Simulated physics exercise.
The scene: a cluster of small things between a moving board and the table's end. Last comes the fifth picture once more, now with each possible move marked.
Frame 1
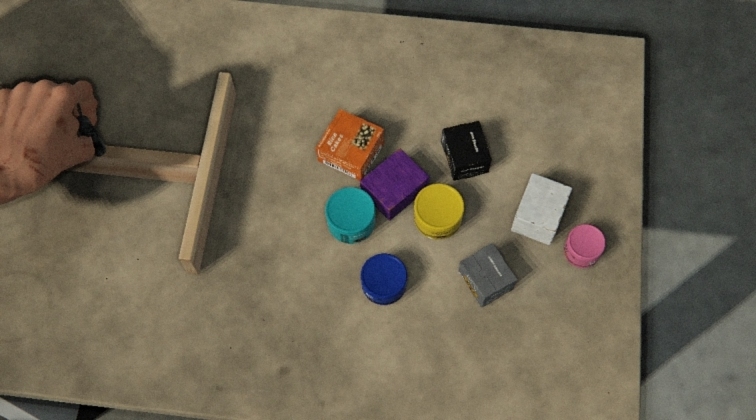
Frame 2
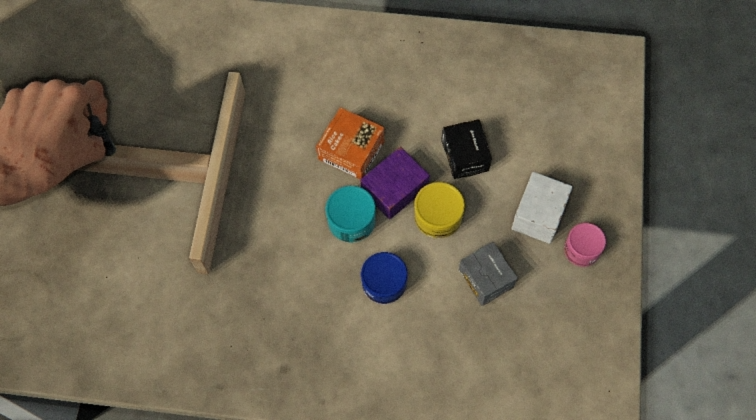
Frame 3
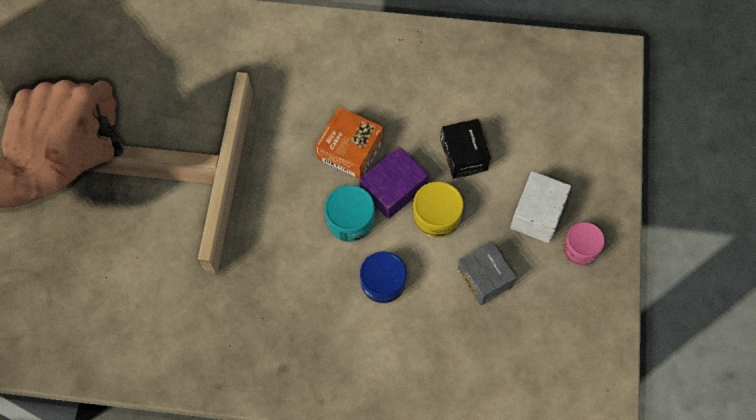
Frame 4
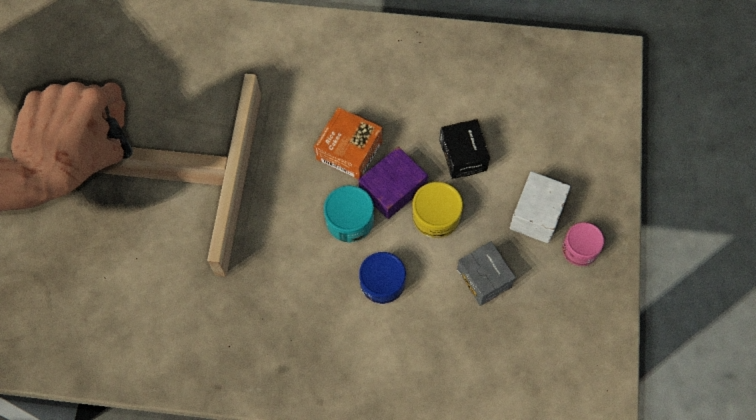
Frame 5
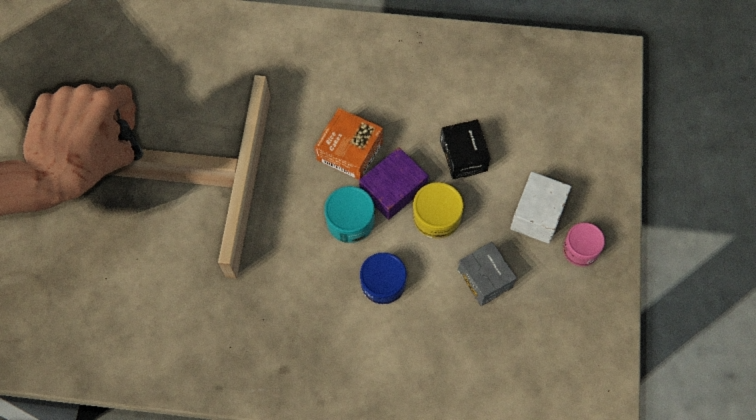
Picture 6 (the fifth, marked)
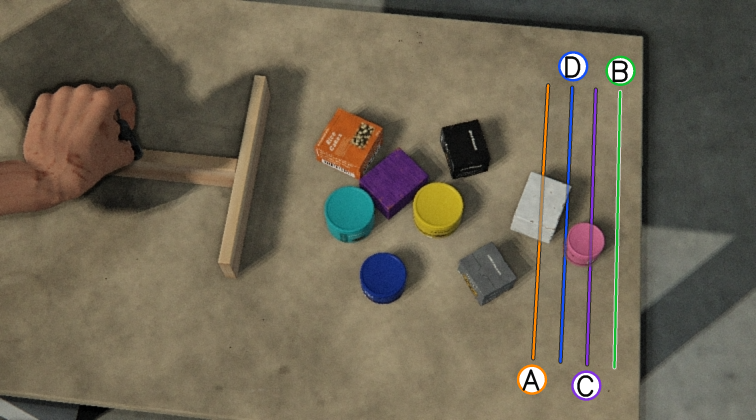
A hand slides a wooden board slowly right toward a cluster of colourful jars and small boxes.
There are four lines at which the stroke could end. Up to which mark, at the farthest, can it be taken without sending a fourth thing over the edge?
It can go as far as D.
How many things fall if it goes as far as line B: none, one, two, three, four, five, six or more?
In all, six or more.
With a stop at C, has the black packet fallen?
By then, yes.
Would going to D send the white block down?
Yes.
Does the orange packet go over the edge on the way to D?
No.
On the marked copy, A at (541, 213); B at (618, 221); C at (592, 219); D at (567, 216).
Taking D. A third of the way, board (359, 177); orange packet (400, 127); yellow jar (442, 214).
Two thirds of the way, board (475, 188); pink jar (591, 247); white block (585, 202).
When it is over, board (568, 198); white block over the edge; black packet over the edge; two fallen.
As for the rest, A is within the limit but short; B drops nine; C drops four.
